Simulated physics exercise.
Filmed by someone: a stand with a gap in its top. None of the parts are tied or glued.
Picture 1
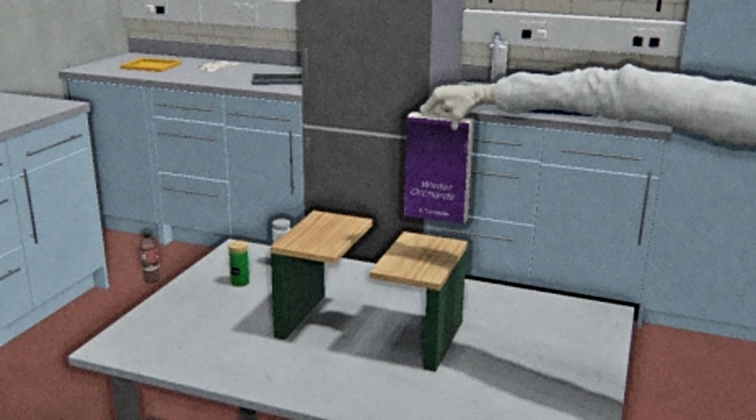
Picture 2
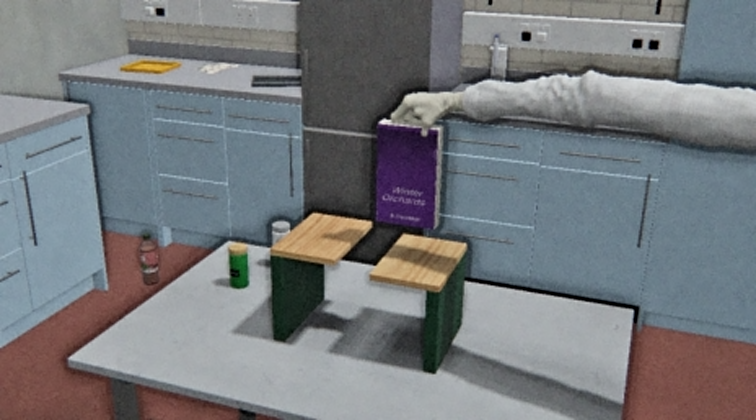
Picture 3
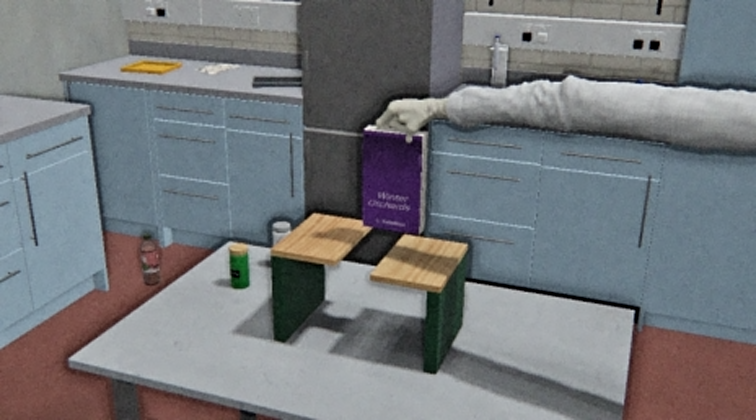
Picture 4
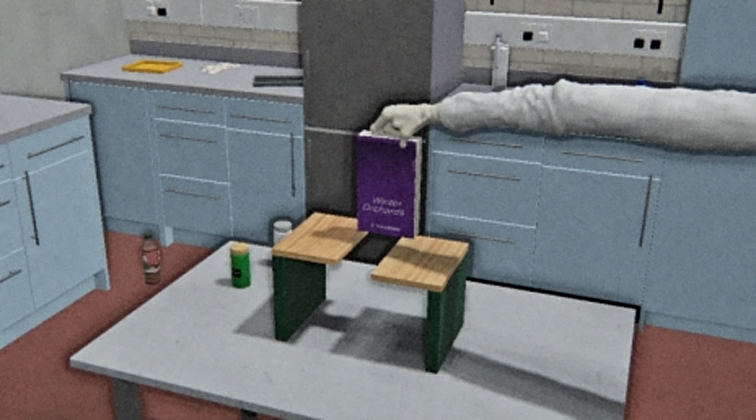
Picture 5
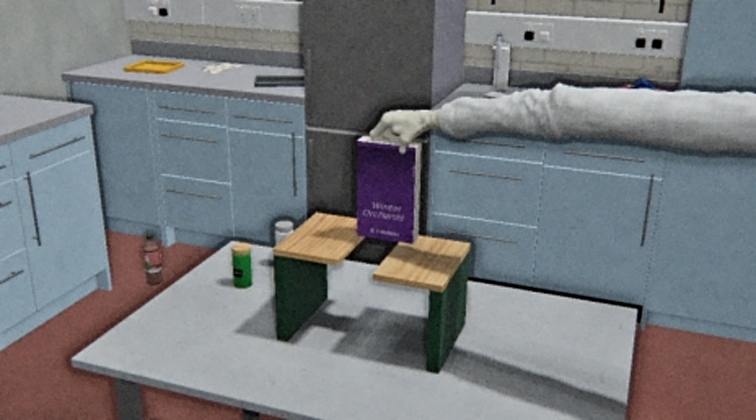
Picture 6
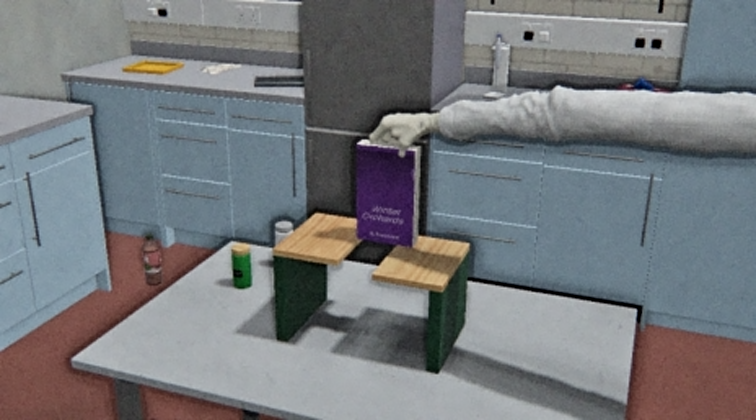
A purple book, gripped at its top by a pale hand on a white-sleeved arm reaching in from the right, moves left in a kitchen seen from slightly above by a steady camera. Blue cabinets line the room behind a pale table holding a stand with two wooden tops on green supports, a green shaker to its left. The book's leftward motion slows, then it lowers slightly above the gap.
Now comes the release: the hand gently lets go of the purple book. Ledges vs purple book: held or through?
Well, it doesn't make it past the gap, sadly.
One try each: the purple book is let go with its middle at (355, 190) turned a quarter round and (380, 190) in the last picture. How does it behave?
First it gets held up, second it gets held up.
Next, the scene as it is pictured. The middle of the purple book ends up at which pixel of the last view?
In the last picture, near pixel (365, 209).
Then, 0.20 s on from there, purple book shifted a little near (387, 206).
Then, 0.50 s on from there, purple book turned 28° from how it was put near (371, 208).
In the end, toppled on the stand or table, purple book; the other 2 unmoved. At the end, from the last picture's camera, purple book near (365, 210). The book is caught.
